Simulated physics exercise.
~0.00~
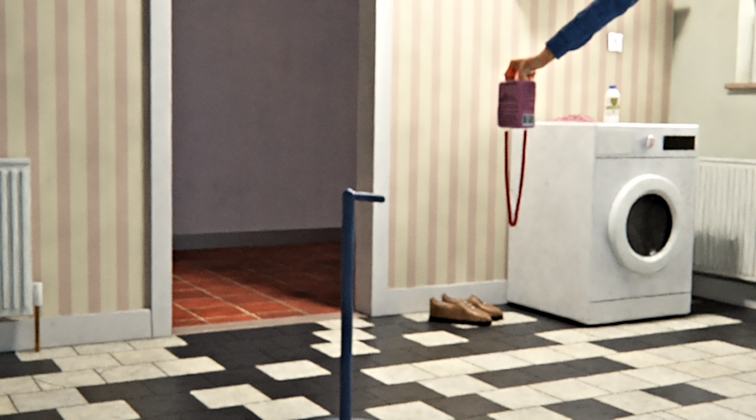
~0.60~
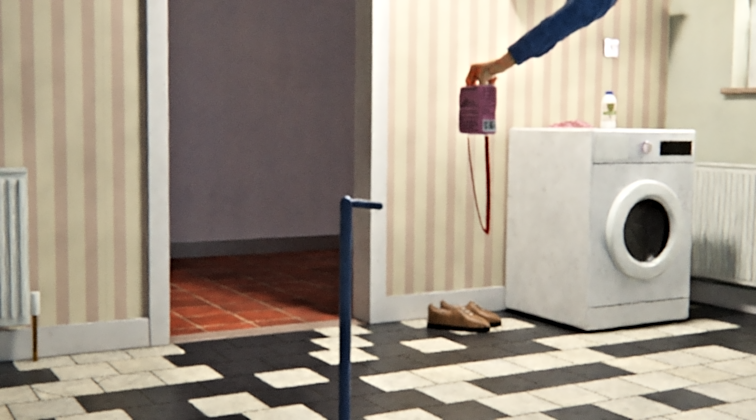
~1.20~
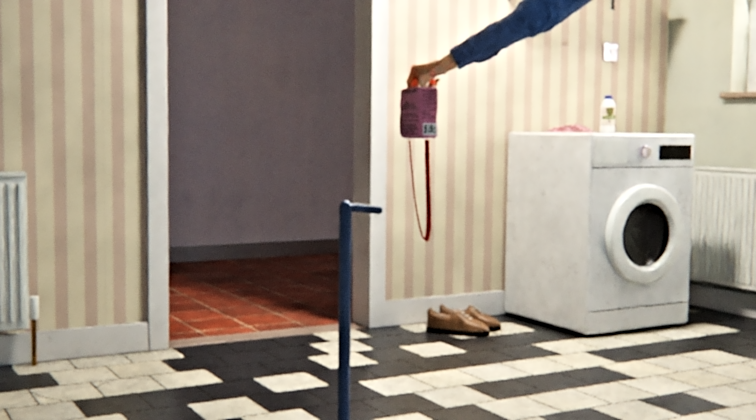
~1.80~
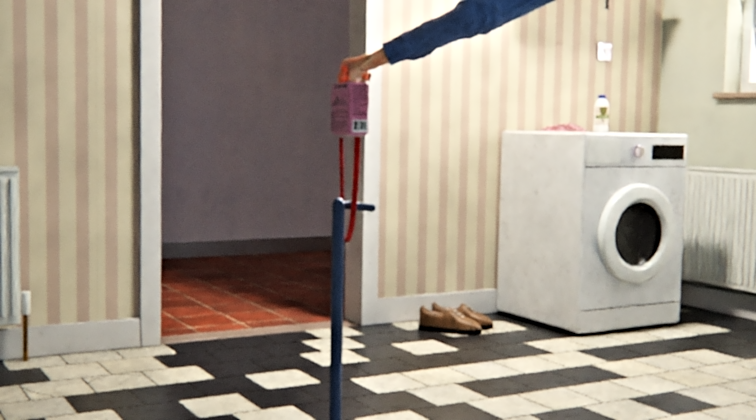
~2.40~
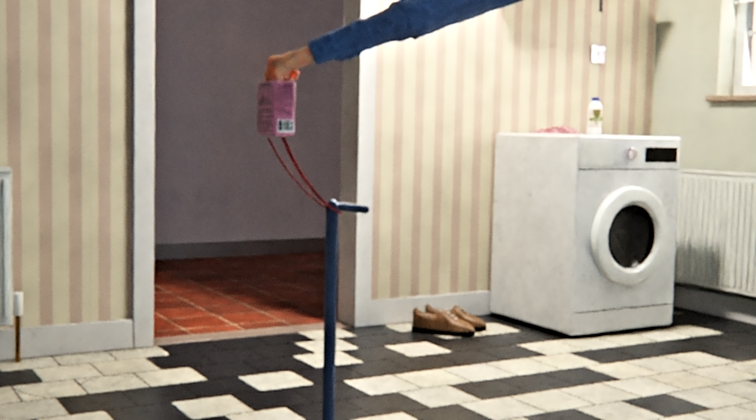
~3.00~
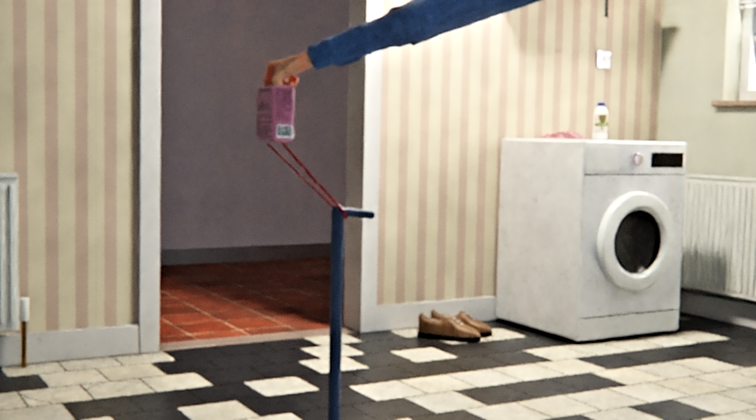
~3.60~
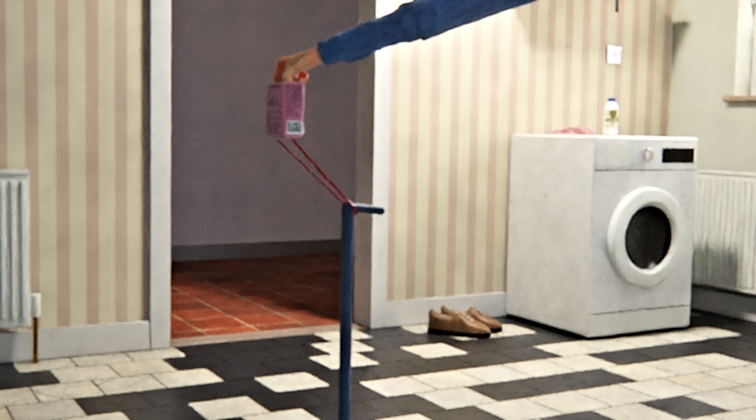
A pink pouch with a dangling red ribbon loop, held by a hand in a blue sleeve, moved left from near a washing machine across a short blue post, until the ribbon caught on its top and pulled tight, and the hand stopped.
